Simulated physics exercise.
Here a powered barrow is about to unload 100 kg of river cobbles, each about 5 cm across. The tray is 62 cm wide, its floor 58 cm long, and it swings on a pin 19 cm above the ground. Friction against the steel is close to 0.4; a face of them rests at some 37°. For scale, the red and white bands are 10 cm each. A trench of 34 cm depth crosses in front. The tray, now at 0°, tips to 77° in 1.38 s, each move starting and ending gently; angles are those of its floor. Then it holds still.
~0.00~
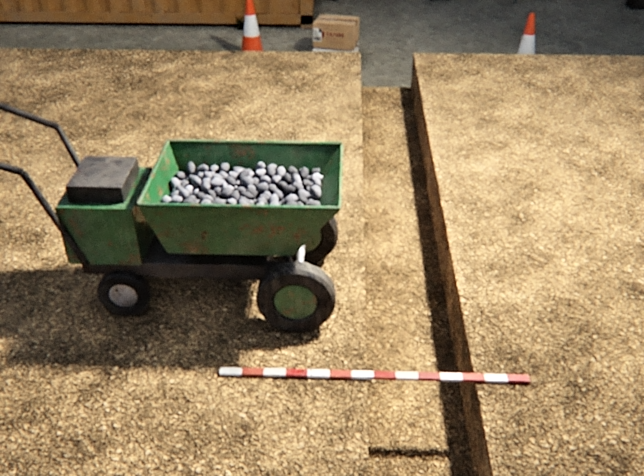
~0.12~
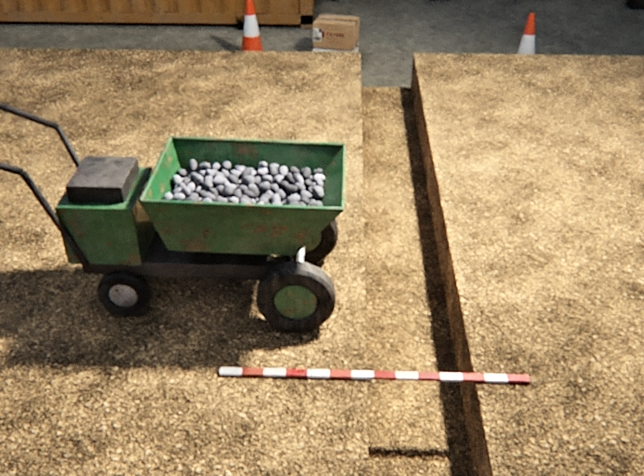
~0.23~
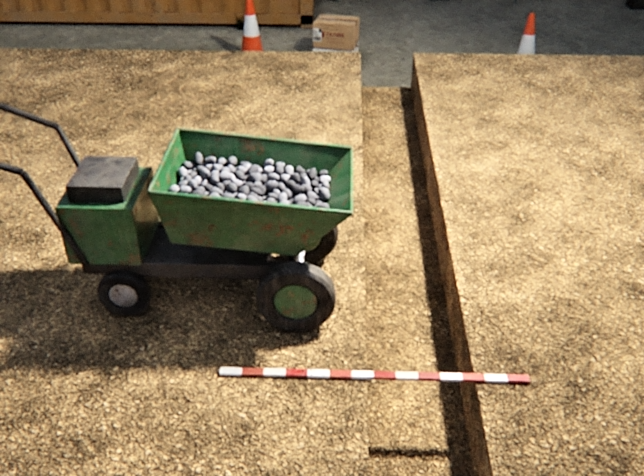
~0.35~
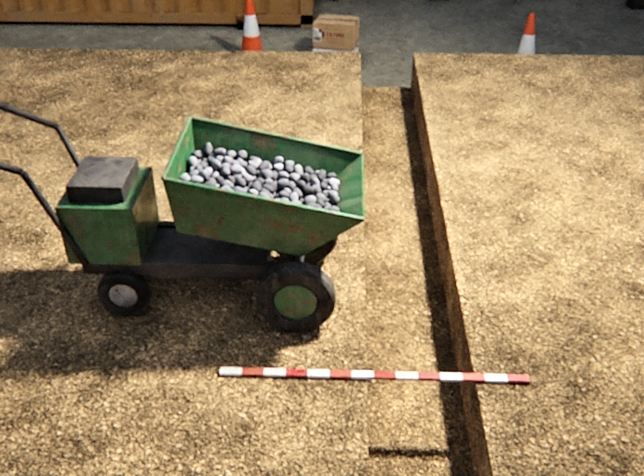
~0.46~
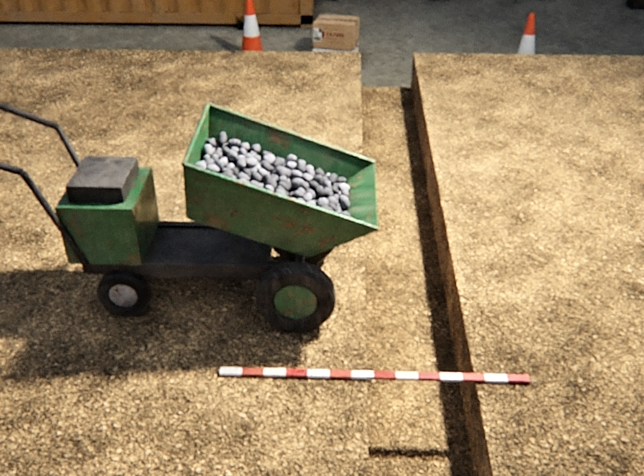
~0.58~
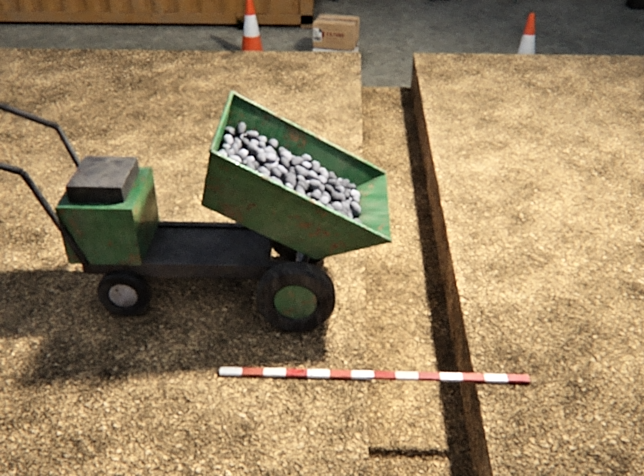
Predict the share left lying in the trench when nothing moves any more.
Some 89 per cent of it.
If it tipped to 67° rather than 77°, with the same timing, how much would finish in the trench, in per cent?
In that case some 85 per cent.
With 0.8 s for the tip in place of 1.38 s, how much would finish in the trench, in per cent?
In that case some 80 per cent.
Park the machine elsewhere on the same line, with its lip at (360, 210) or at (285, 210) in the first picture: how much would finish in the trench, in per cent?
Near 65 per cent from the first place, 100 from the second.
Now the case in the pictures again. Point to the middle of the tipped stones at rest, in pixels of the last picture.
Their middle is at about (429, 335).
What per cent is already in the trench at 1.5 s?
Some 45 per cent.
After 1.0 s the floor is at 65°; 100 % in the tray; the foremost stones are at (403, 248).
After 1.5 s the floor is at 77°; 47 % in the tray, 46 % in the trench, 6 % past the trench; the foremost stones are at (504, 287).
After 1.8 s the floor is at 77°; 14 % in the tray, 75 % in the trench, 11 % past the trench; the foremost stones are at (565, 285).
After 3.8 s the floor is at 77°; 0 % in the tray, 89 % in the trench, 11 % past the trench; the foremost stones are at (593, 284).
